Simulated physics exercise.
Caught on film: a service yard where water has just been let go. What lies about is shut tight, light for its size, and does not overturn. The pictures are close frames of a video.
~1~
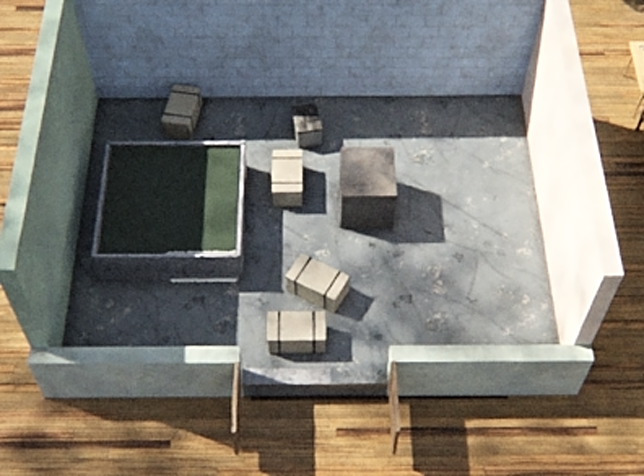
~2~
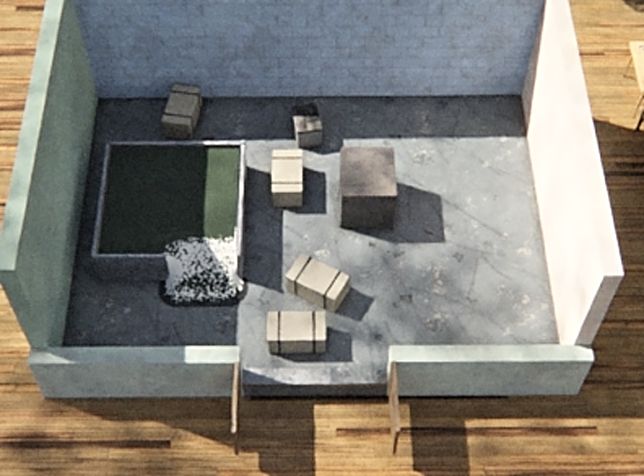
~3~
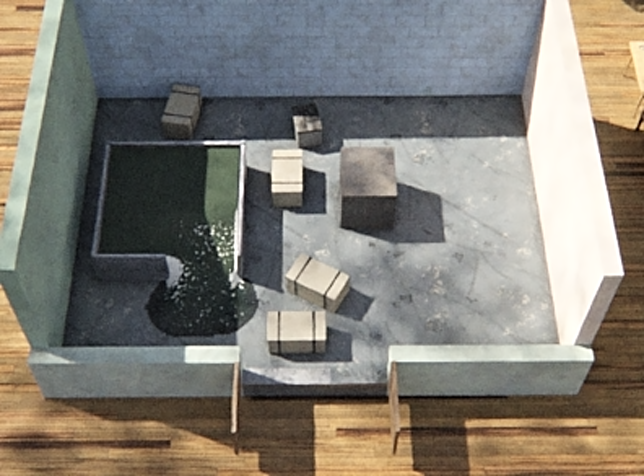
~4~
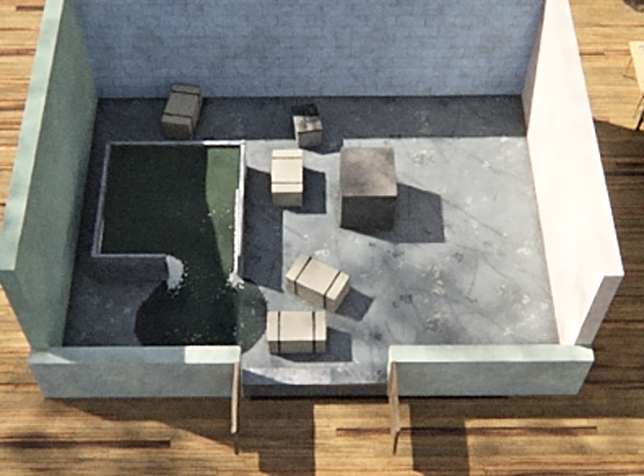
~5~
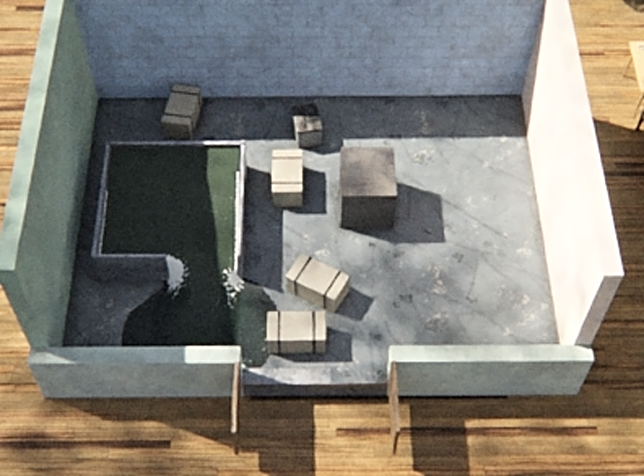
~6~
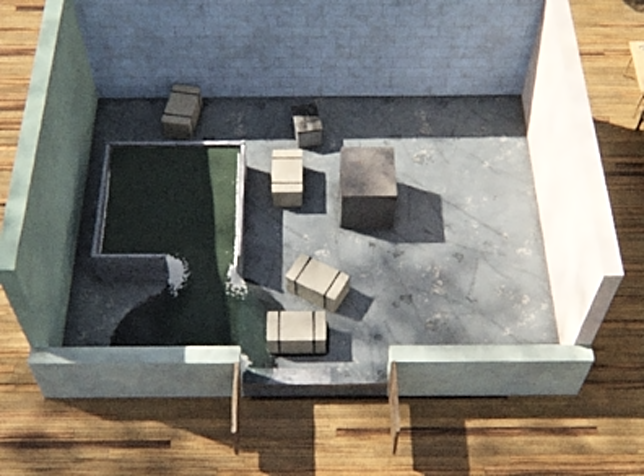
In a walled yard, dark water bursts from a tank's corner and spreads past still boxes.
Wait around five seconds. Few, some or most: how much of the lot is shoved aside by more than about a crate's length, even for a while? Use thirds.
That comes to not even a third.
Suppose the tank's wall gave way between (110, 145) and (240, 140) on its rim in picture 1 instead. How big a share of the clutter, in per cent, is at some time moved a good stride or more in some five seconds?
I make it 40 per cent.
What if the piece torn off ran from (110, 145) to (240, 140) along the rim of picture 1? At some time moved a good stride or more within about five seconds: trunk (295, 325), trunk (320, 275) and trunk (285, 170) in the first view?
In that order: No, no, short of that.
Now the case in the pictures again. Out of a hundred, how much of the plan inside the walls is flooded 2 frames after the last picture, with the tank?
Near 20 in a hundred.
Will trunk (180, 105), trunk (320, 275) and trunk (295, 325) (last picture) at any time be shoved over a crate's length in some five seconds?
In that order: Less than that, under that, swept aside.
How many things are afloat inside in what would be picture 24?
0 of them.
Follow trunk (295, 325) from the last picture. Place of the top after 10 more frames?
Around (367, 355).
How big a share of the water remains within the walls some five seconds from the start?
Near 80 in a hundred.
A moment on, 0 of 5 are well off their spots; 0 afloat.
Next, 1 of 5 are well off their spots; 0 afloat.
Later, 1 of 5 are well off their spots; 0 afloat.
In the end, 1 of 5 are well off their spots, and 1 have been at some point; 0 afloat.
